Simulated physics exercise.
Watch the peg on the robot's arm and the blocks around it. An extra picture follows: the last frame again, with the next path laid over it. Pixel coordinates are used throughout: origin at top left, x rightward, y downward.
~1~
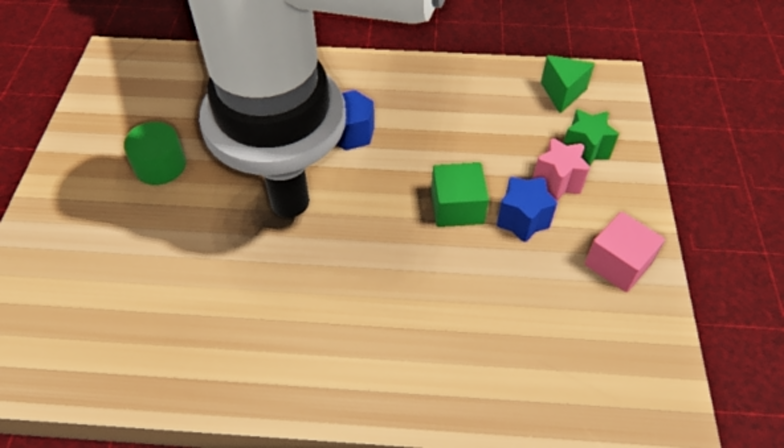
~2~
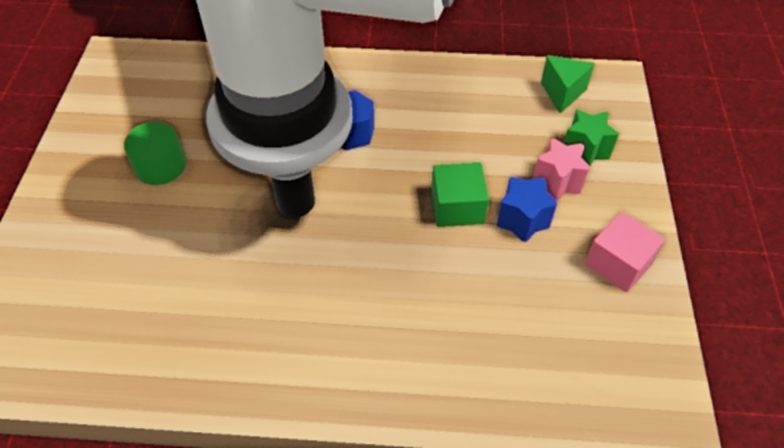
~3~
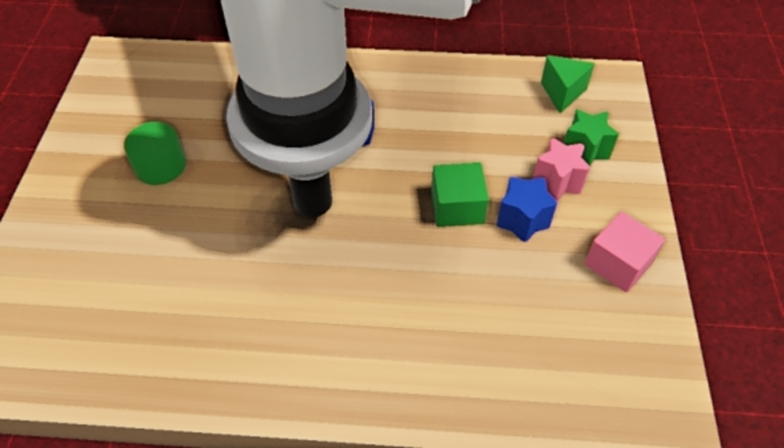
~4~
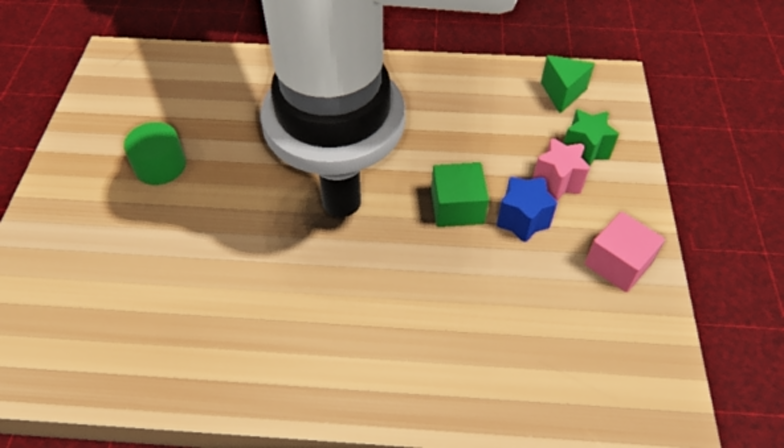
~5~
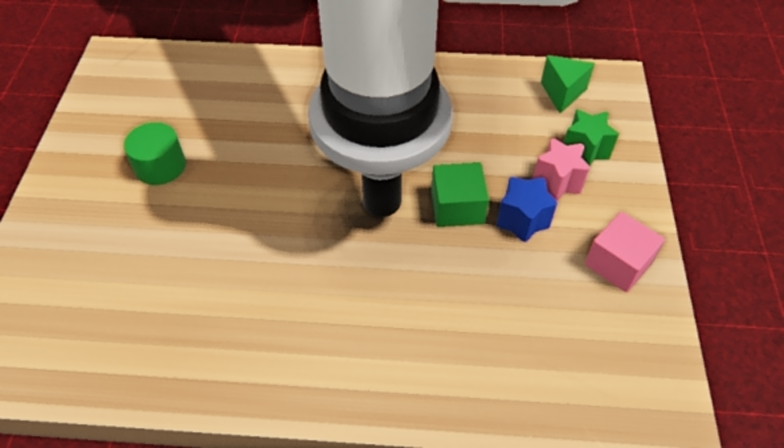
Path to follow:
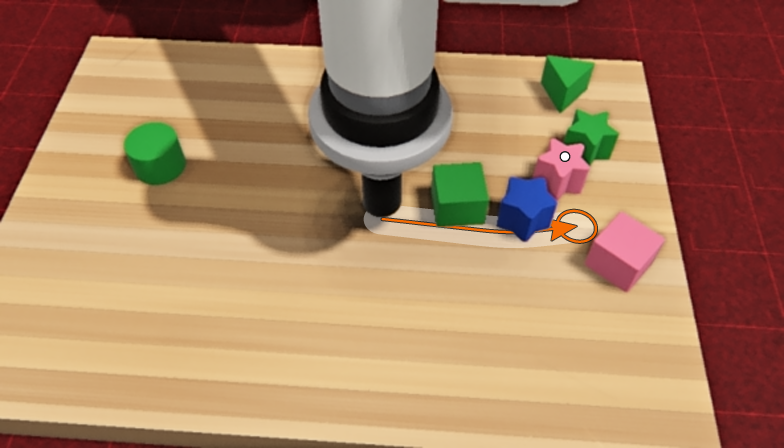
A robot arm with a black peg sliding right across a wooden board toward a green block, the colored blocks staying still.
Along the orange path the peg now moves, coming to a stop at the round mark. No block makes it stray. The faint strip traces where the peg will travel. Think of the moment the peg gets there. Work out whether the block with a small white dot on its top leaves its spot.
That one moves away.
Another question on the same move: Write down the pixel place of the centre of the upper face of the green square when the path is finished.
At (499, 168).
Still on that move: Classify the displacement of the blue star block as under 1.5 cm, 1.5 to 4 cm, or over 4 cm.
Over 4 cm.
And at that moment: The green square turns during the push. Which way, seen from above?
From above, the green square will be seen to turn anti-clockwise.
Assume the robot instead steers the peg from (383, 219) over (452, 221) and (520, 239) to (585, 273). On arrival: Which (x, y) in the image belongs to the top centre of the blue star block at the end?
Its top centre is at about (566, 196).
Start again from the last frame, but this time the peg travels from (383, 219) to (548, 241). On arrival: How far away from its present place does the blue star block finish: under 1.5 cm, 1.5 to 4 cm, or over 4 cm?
It gets moved 1.5 to 4 cm.
Drawn move, from (383, 219) by way of (447, 226) and (513, 232) to (577, 226); the dot is on the pink star block.
What follows on the original path. One third of the way, peg (450, 210); green square (482, 178), turned 35° anticlockwise; blue star block (534, 193), turned 15° clockwise.
Two thirds of the way, peg (518, 216); green square (499, 168), turned 65° anticlockwise; blue star block (552, 191), turned 20° clockwise.
At the end, peg (583, 210); green square (499, 168), turned 65° anticlockwise; blue star block (612, 180); pink star block (587, 149), turned 65° anticlockwise; green star block (594, 117).
